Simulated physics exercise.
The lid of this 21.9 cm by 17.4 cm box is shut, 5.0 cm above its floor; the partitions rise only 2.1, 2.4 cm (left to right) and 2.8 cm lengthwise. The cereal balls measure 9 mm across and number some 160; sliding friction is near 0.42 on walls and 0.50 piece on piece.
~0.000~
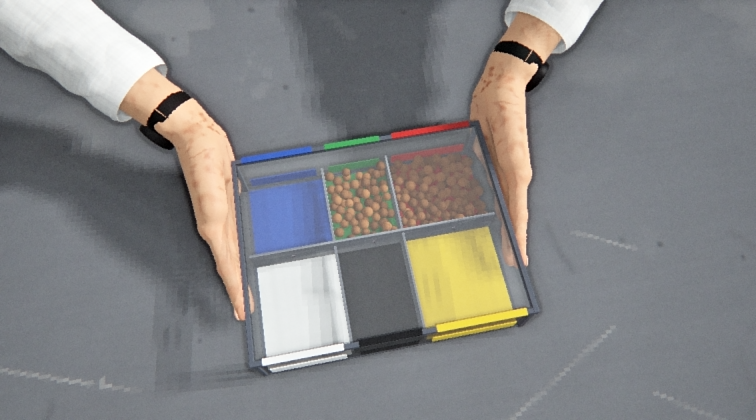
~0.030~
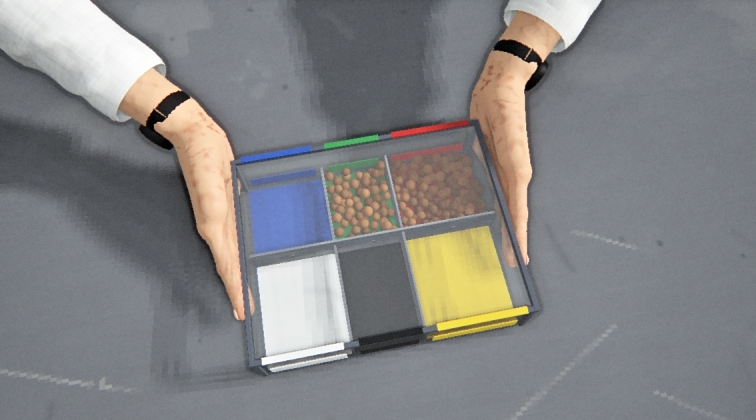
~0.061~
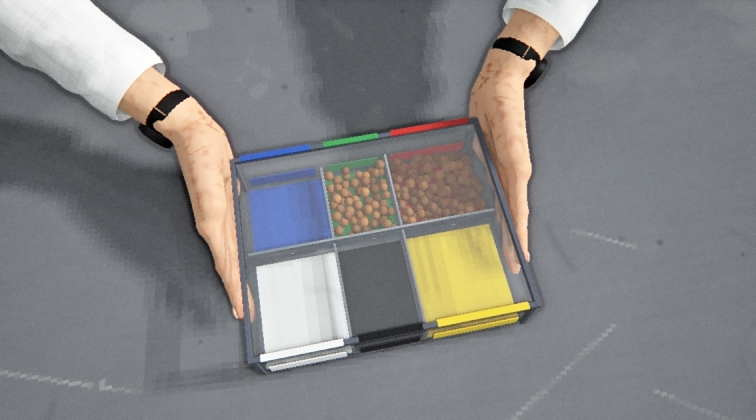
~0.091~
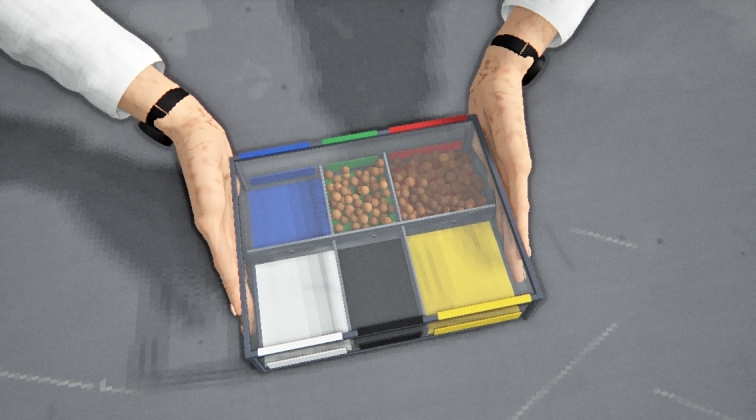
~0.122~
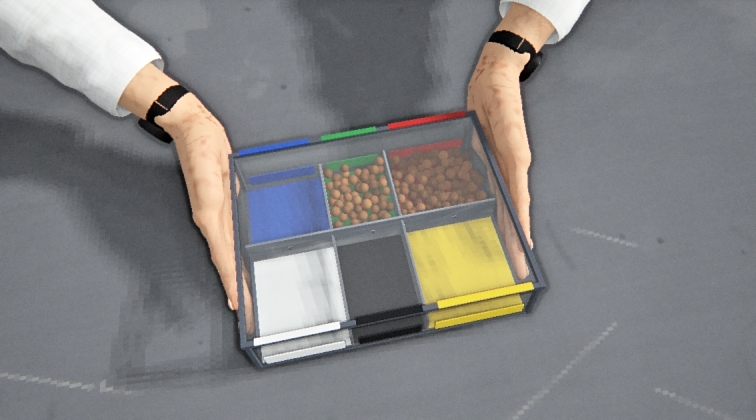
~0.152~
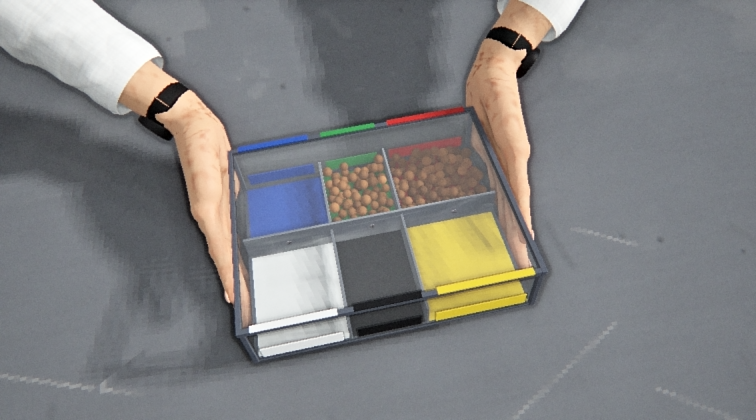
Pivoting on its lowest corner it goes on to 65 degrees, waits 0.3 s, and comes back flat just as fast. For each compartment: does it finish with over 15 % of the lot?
Red compartment: Above; blue compartment: Below; green compartment: Above; yellow compartment: Below; white compartment: Below; black compartment: Below.
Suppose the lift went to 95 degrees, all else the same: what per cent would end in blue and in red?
In that case blue 5, red 60.
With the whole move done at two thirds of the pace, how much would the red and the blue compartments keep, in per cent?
Red 60; blue 0.
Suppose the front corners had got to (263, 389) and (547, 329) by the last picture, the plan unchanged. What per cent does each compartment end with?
Red 45; blue 0; green 25; yellow 25; white 0; black 5.
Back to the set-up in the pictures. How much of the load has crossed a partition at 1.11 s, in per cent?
Some 0 per cent.
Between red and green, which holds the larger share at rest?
The red compartment.
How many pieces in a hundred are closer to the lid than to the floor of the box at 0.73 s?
Roughly 0 per cent.
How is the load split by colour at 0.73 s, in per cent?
Red 60, blue 0, green 40, yellow 0, white 0, black 0.
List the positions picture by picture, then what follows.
In the first frame, box tilt 0 degrees, front corners at (255, 362) and (532, 309); red 60 %, green 40 %.
In the second frame, box tilt 1 degrees, front corners at (255, 361) and (533, 307).
In the third frame, box tilt 2 degrees, front corners at (253, 358) and (534, 303).
In the fourth frame, box tilt 5 degrees, front corners at (251, 353) and (536, 295), lowest corner left back.
In the fifth frame, box tilt 9 degrees, front corners at (247, 343) and (538, 284), lowest corner left back.
In the sixth frame, box tilt 13 degrees, front corners at (242, 331) and (540, 269), lowest corner left back; red 60 %, green 40 %. Its pace works out near 145 degrees a second.
After 0.73 s, tilt 65 degrees; red 60 %, green 40 %.
After 1.11 s, tilt 39 degrees; red 60 %, green 40 %.
After 1.59 s, tilt 0 degrees; red 60 %, green 40 %.
By 1.9 s all is still; red 60 %, blue 0 %, green 40 %, yellow 0 %, white 0 %, black 0 %.
